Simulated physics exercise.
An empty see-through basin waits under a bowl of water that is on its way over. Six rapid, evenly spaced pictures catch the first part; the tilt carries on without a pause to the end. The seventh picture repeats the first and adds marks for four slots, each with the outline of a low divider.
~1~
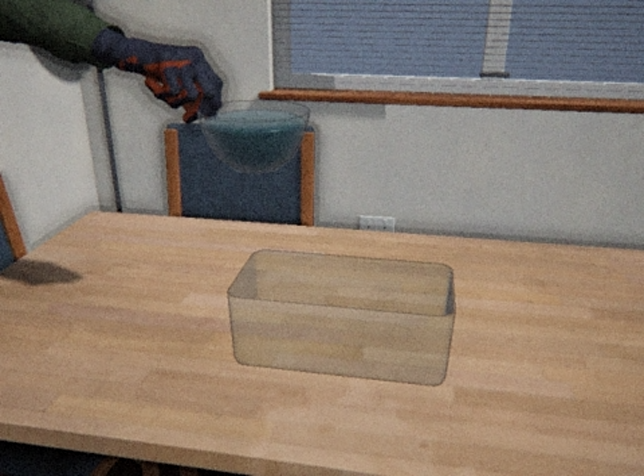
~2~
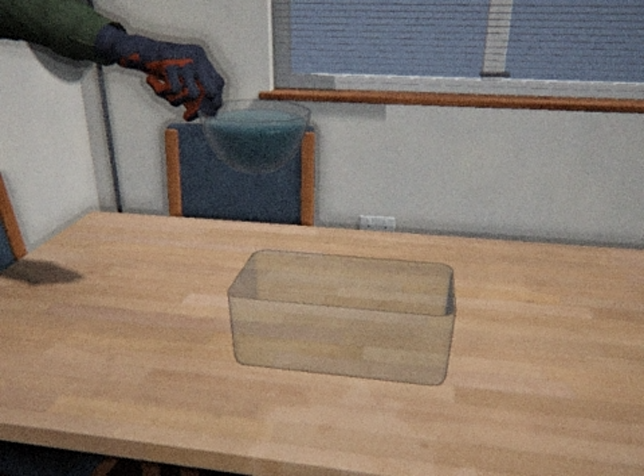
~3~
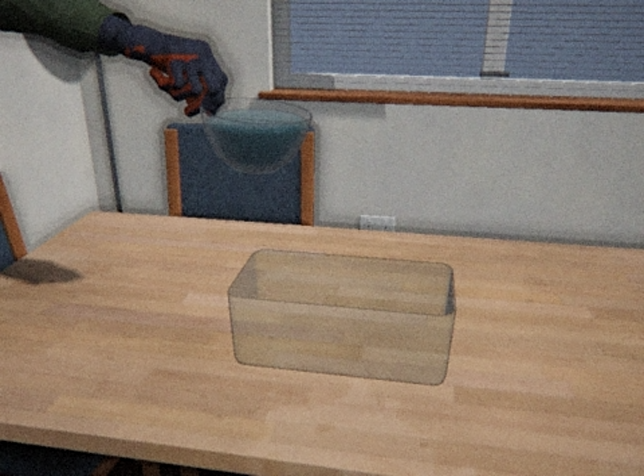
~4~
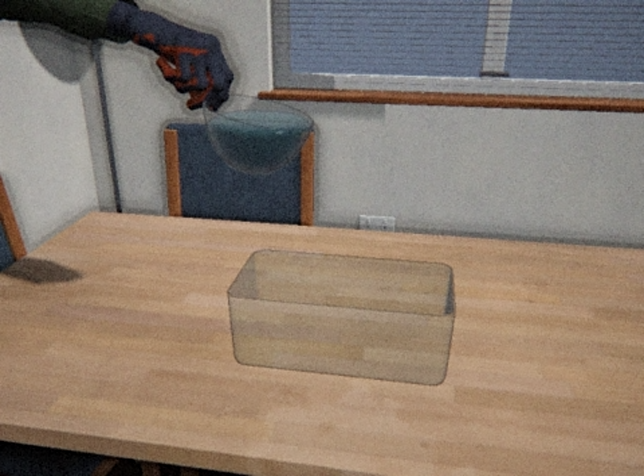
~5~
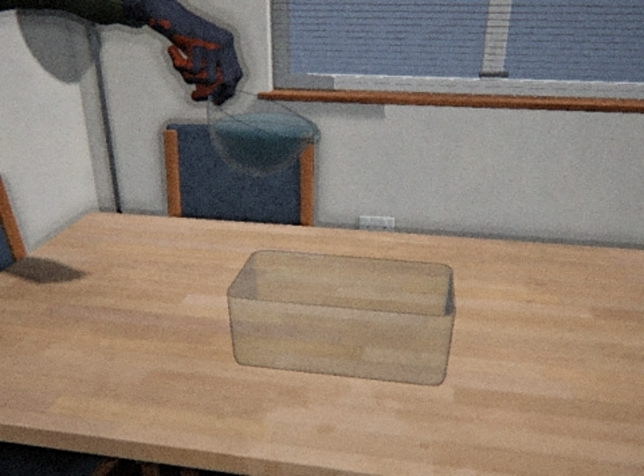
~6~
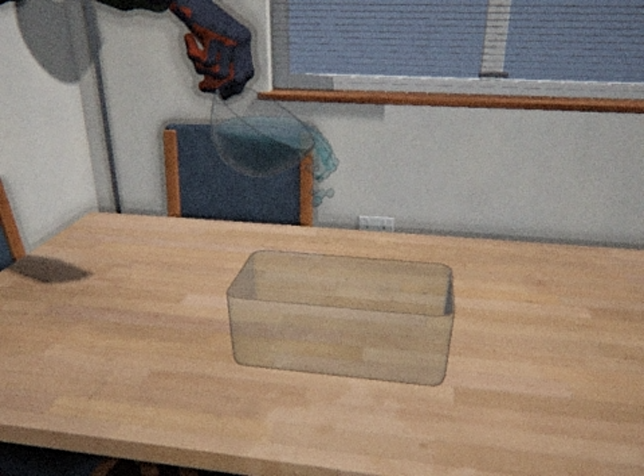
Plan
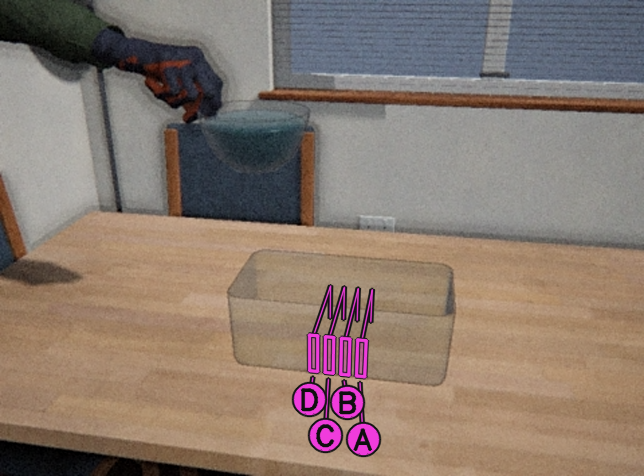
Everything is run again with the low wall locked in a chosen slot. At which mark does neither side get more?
A beats the others.
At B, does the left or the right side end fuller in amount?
More ends on the right.
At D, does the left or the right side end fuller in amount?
More ends on the right.
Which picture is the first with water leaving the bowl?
Picture 5.
On the marked copy, A at (359, 382); B at (344, 380); C at (328, 379); D at (312, 377).
If A is chosen, about 52 % ends left of the wall and 46 % right of it.
If B is chosen, about 27 % ends left of the wall and 72 % right of it.
If C is chosen, about 14 % ends left of the wall and 85 % right of it.
If D is chosen, about 6 % ends left of the wall and 92 % right of it.
